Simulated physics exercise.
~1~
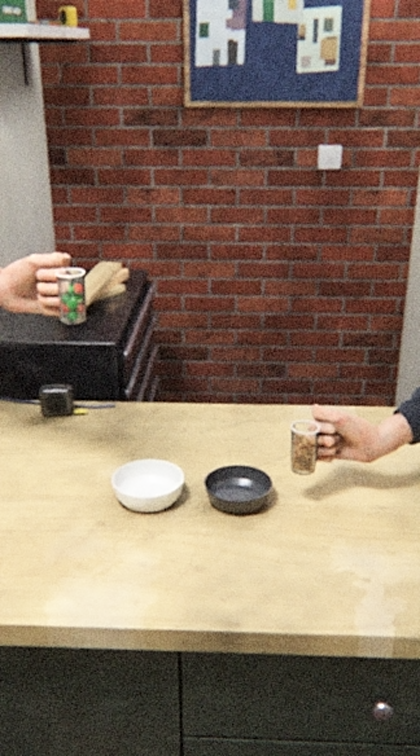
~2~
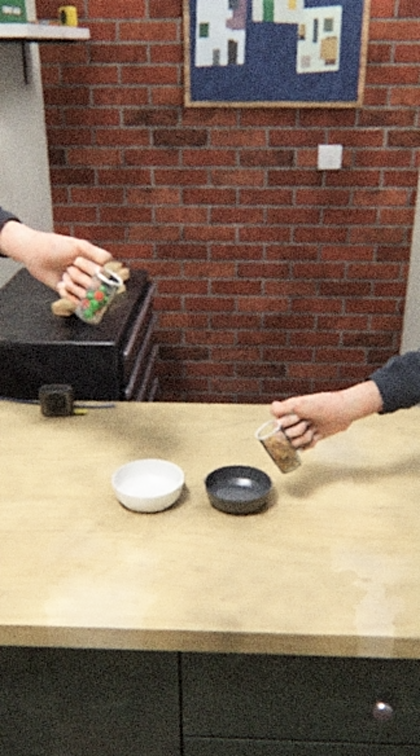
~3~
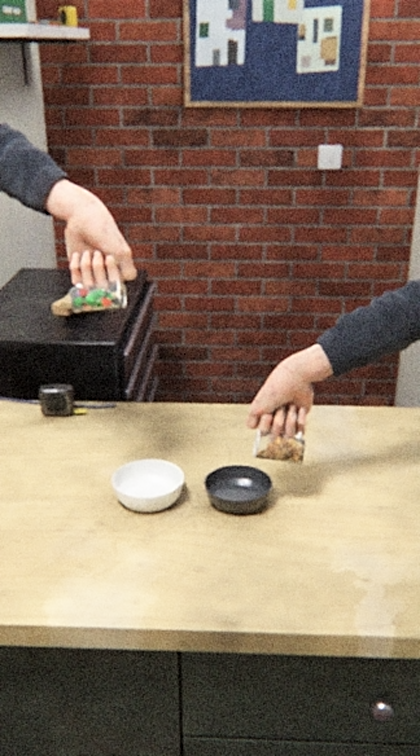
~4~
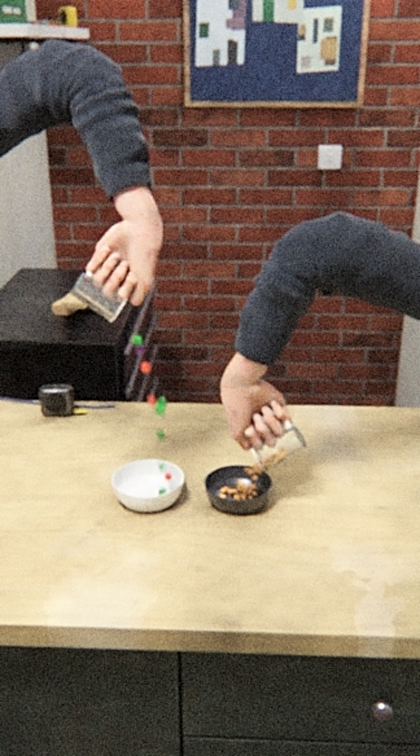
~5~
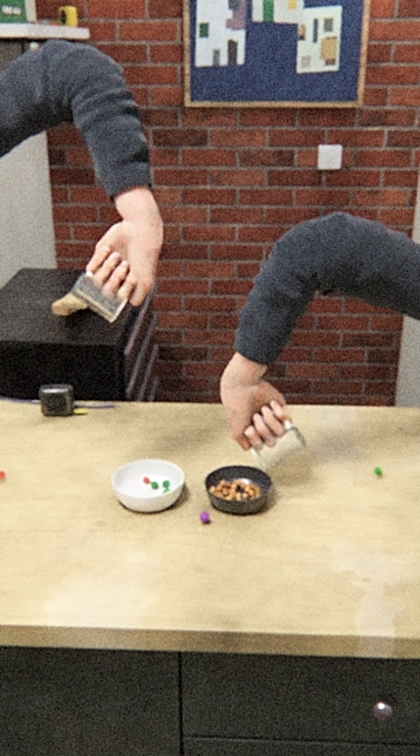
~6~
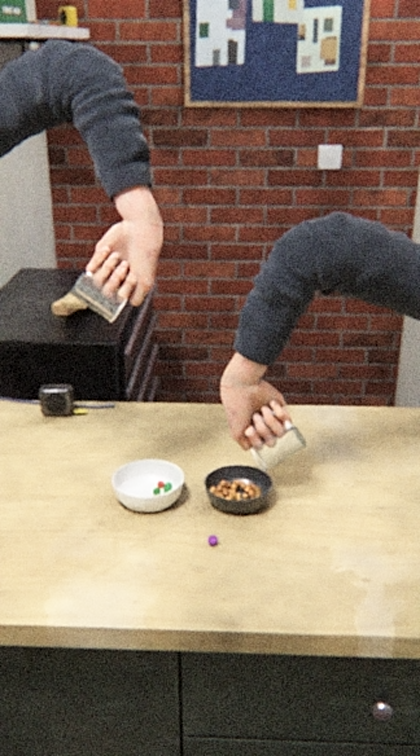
Two hands tip cups over bowls, the left scattering some pieces, the right none.
